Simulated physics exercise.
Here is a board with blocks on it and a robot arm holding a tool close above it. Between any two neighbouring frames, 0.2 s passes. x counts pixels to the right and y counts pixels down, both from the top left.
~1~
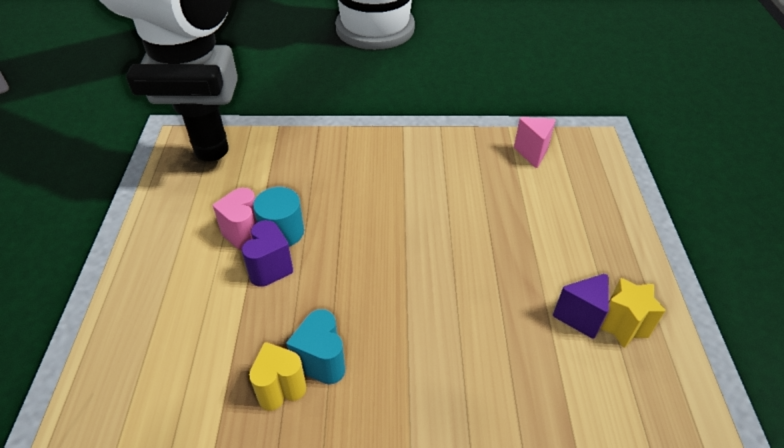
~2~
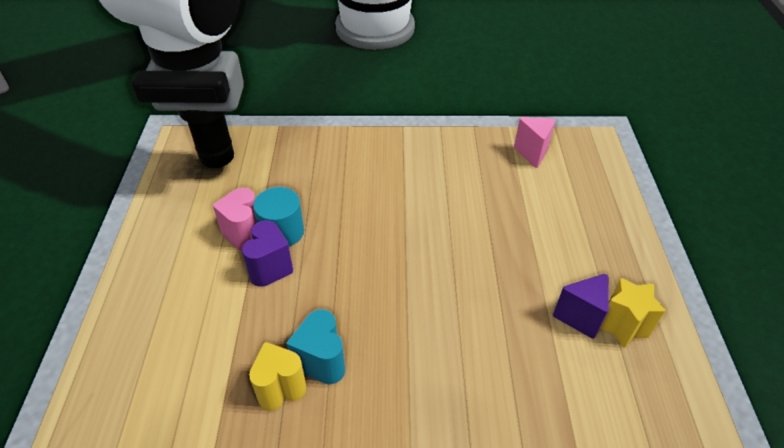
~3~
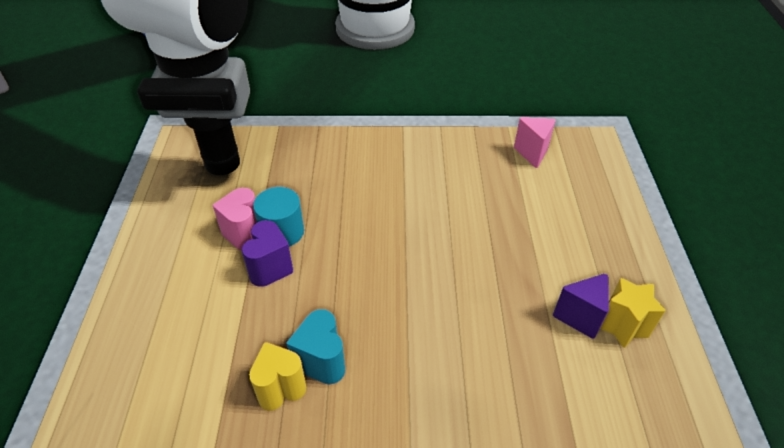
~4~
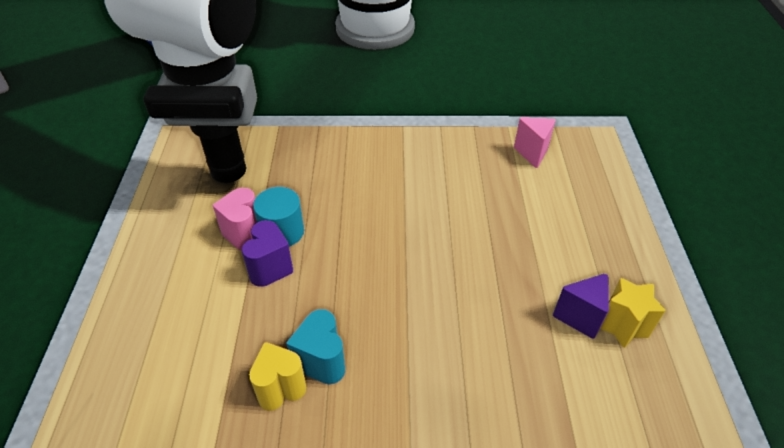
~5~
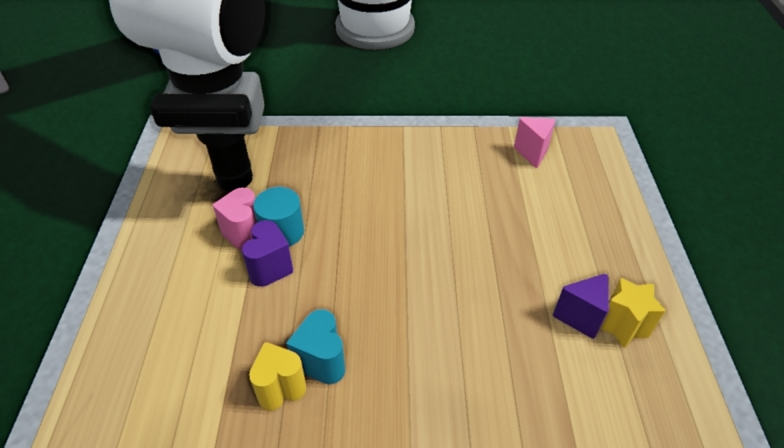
Robot arm inching its black tool down and slightly right toward a pink heart block on a wooden board, blocks staying still.
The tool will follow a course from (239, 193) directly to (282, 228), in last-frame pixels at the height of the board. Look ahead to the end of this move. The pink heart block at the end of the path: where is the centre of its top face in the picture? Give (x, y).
It sits at (239, 219).
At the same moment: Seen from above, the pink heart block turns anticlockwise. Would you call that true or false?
My answer: False.
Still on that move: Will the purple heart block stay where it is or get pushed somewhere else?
The purple heart block moves.
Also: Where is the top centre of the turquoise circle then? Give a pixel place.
Pixel (303, 221).
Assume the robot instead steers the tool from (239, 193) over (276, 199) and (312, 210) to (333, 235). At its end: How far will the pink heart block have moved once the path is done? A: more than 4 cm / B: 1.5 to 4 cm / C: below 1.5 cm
C (below 1.5 cm)
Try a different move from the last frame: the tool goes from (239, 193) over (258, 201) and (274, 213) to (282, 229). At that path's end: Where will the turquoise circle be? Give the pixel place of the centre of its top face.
The answer is (296, 227).
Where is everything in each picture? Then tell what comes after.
Tool's lower end (212, 151); pink heart block (236, 204); purple heart block (264, 239); turquoise circle (276, 202), in the first picture.
Tool (217, 158); blocks still, in the second picture.
Tool (223, 165); blocks still, in the third picture.
Tool (229, 172); blocks still, in the fourth picture.
Tool (235, 180); pink heart block (236, 204); purple heart block (264, 239); turquoise circle (276, 202), in the fifth picture.
On the path given first. Halfway along, tool (257, 198); pink heart block (235, 211), turned 15° clockwise; turquoise circle (279, 203).
At the end, tool (280, 215); pink heart block (239, 219), turned 55° clockwise; purple heart block (267, 252), turned 40° clockwise; turquoise circle (303, 221).
